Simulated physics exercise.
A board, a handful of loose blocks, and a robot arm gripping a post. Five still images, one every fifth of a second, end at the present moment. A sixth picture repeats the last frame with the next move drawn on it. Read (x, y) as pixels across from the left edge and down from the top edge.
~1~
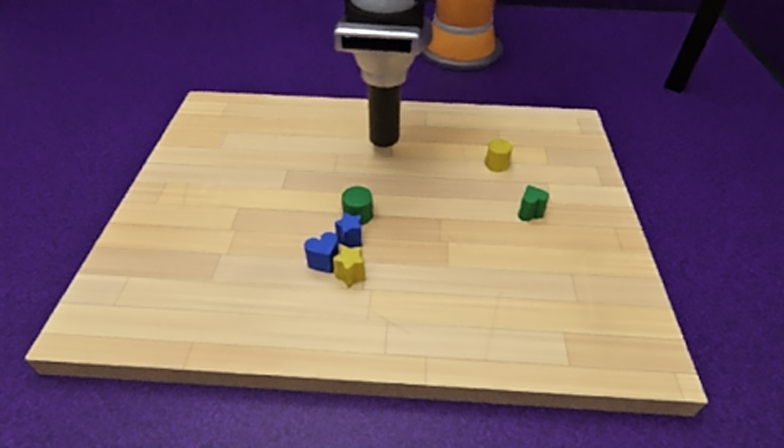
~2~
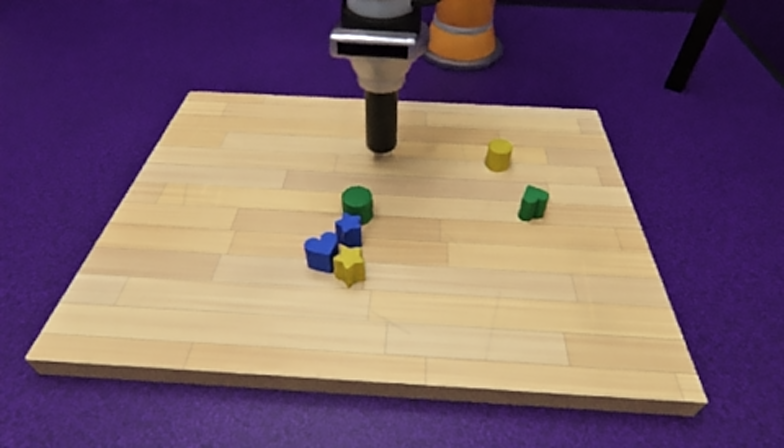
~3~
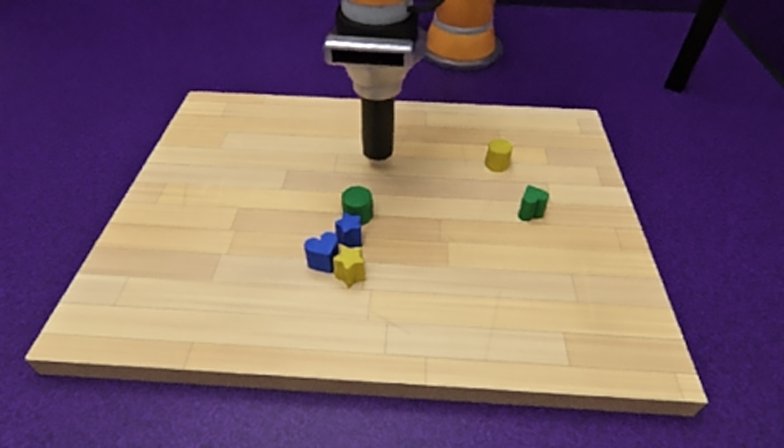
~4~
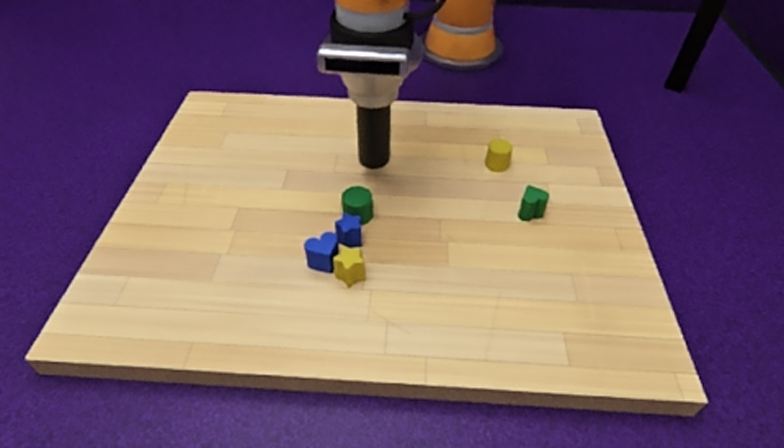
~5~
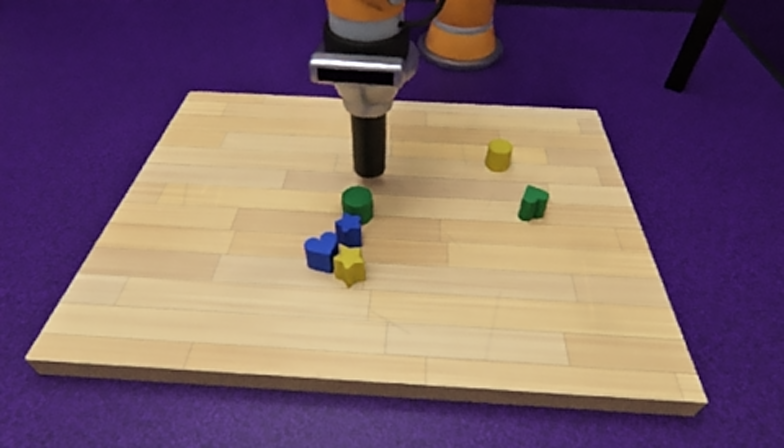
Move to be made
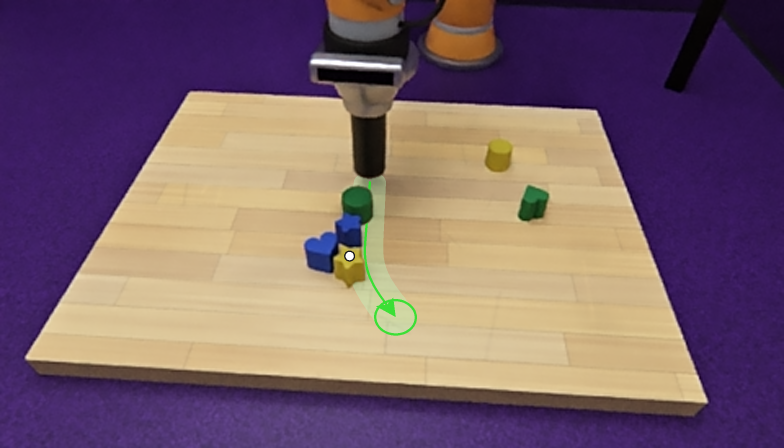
A robot arm gripping a dark post moved slowly forward over a wooden board, drifting slightly left toward the green round block, while the blue, yellow and green blocks all stayed still.
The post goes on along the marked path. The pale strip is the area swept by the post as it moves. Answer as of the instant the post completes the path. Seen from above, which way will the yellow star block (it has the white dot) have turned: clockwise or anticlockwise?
Anticlockwise, looking down.
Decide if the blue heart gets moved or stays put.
It's moved.
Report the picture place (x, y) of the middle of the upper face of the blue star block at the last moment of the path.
In the picture, that point is around (304, 275).
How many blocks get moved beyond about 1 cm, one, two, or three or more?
My guess is at least three.
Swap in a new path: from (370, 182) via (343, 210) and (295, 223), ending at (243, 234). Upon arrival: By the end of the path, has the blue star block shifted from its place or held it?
Once the path ends, it is somewhere new.
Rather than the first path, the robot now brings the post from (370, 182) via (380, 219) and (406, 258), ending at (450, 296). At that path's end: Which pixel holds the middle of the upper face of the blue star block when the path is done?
My best guess is (340, 237).
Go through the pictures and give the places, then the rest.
Post's lower end at (384, 139); blue heart at (322, 243); blue star block at (349, 222); yellow star block at (350, 256); green round block at (357, 196), in the first frame.
Post at (381, 145); blocks still, in the second frame.
Post at (378, 152); blocks still, in the third frame.
Post at (374, 160); blocks still, in the fourth frame.
Post at (370, 169); blue heart at (322, 243); blue star block at (349, 222); yellow star block at (350, 256); green round block at (357, 196), in the fifth frame.
Drawn move, from (370, 182) over (367, 222) and (367, 268) to (396, 317); the dot is on the yellow star block.
On the path given first. One third of the way, post at (366, 209); blue heart at (310, 255); blue star block at (335, 242); yellow star block at (348, 259), turned 15° anticlockwise; green round block at (347, 223).
Two thirds of the way, post at (366, 255); blue heart at (276, 271), turned 40° clockwise; blue star block at (305, 273), turned 55° clockwise; yellow star block at (341, 287), turned 95° anticlockwise; green round block at (334, 264).
At the end, post at (396, 304); blue heart at (275, 271), turned 40° clockwise; blue star block at (304, 275), turned 65° clockwise; yellow star block at (340, 299), turned 90° anticlockwise; green round block at (336, 274).
